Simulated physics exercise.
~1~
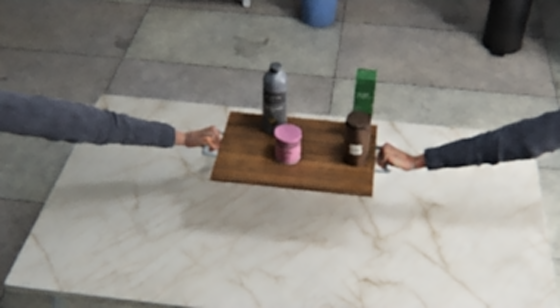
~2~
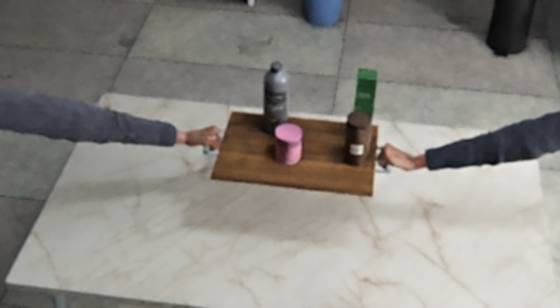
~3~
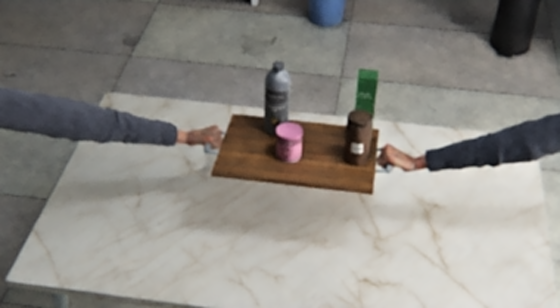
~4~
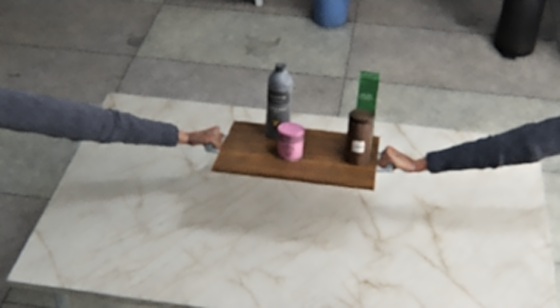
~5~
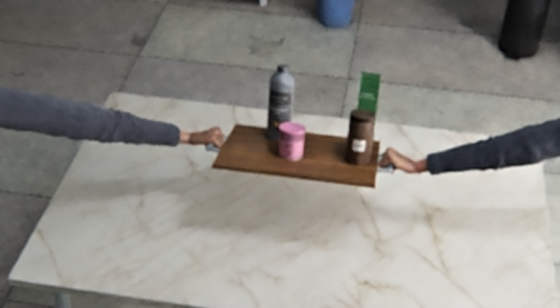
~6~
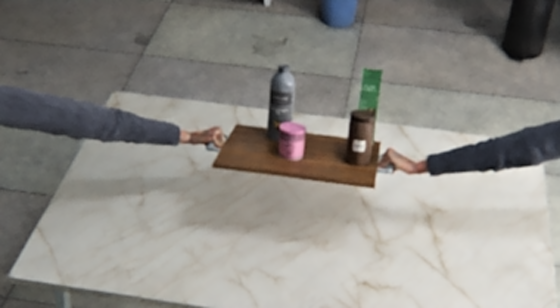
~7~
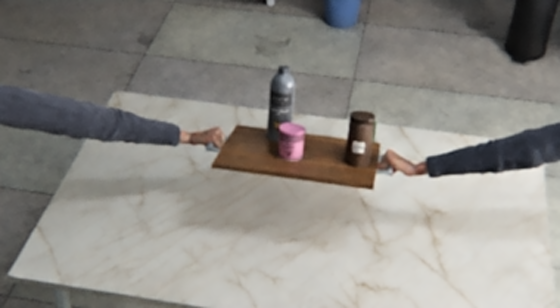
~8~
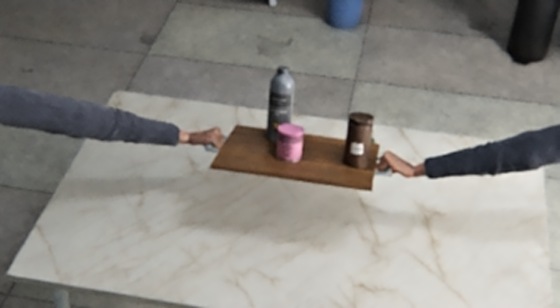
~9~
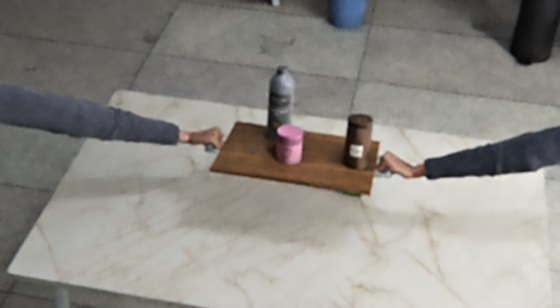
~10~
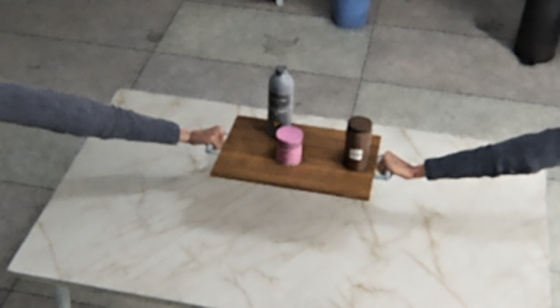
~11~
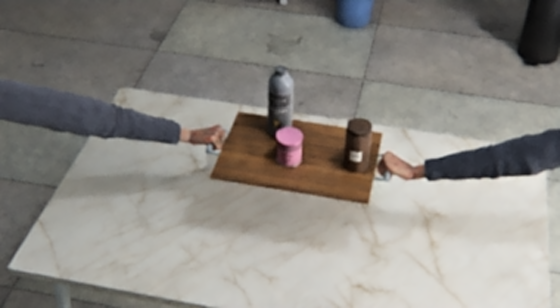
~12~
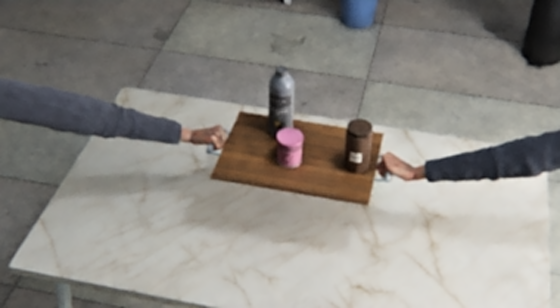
Above a marble table, two hands tip a tray, the green carton falls, and they level it.
